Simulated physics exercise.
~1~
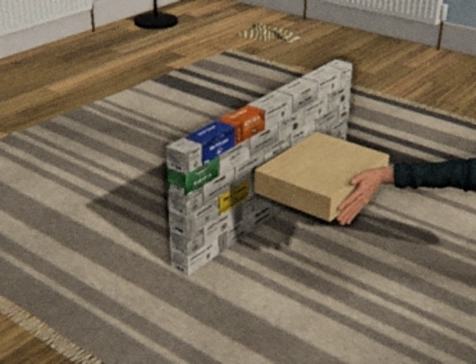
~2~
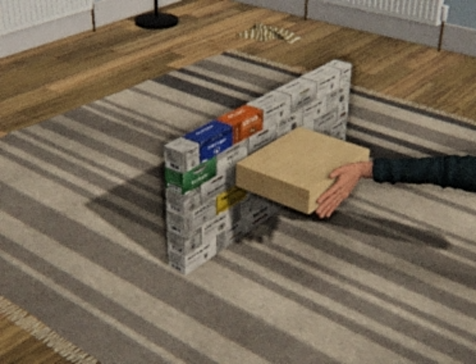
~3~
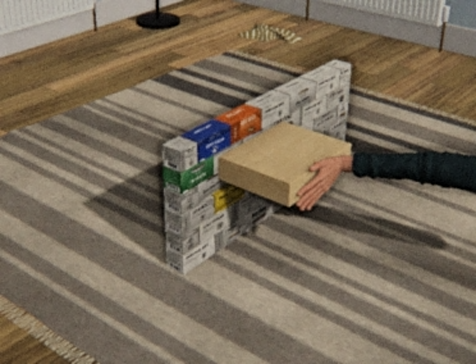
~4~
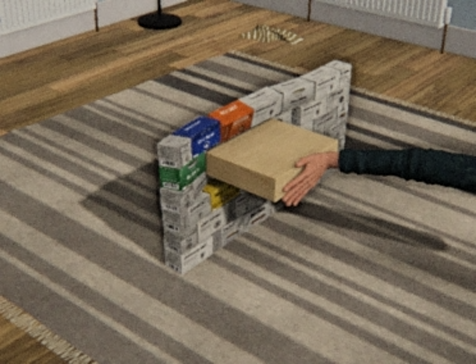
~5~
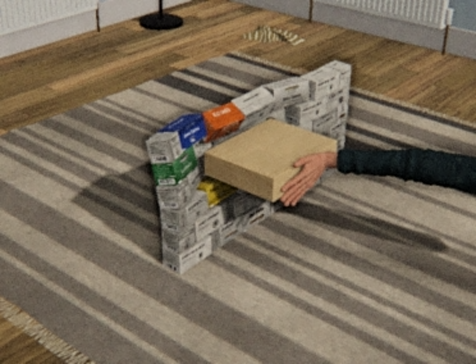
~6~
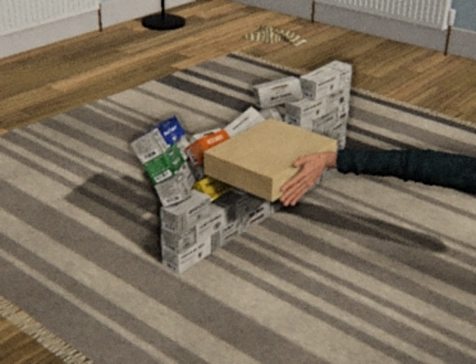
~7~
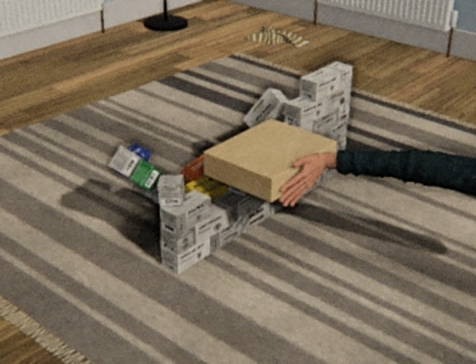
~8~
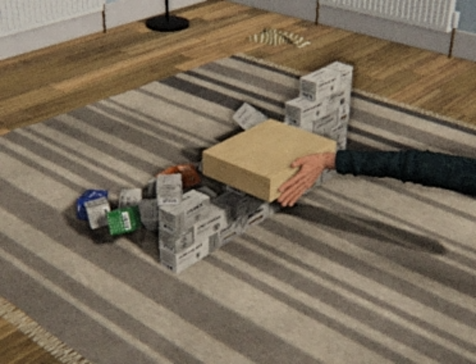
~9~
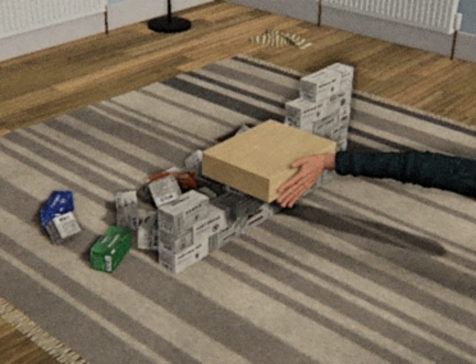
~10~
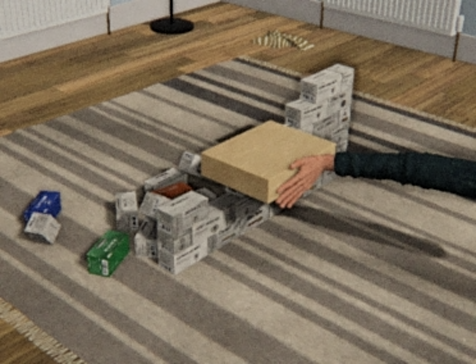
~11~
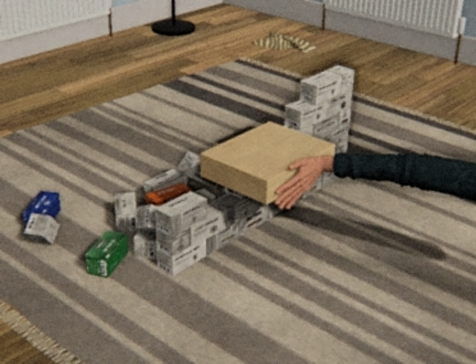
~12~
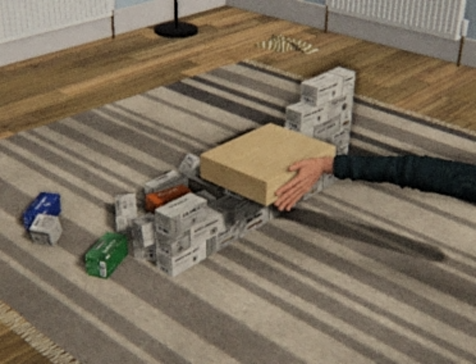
Living room rug, hand pushing a wooden block into a small wall of packets, blue and green ones tumbling left, right end standing.
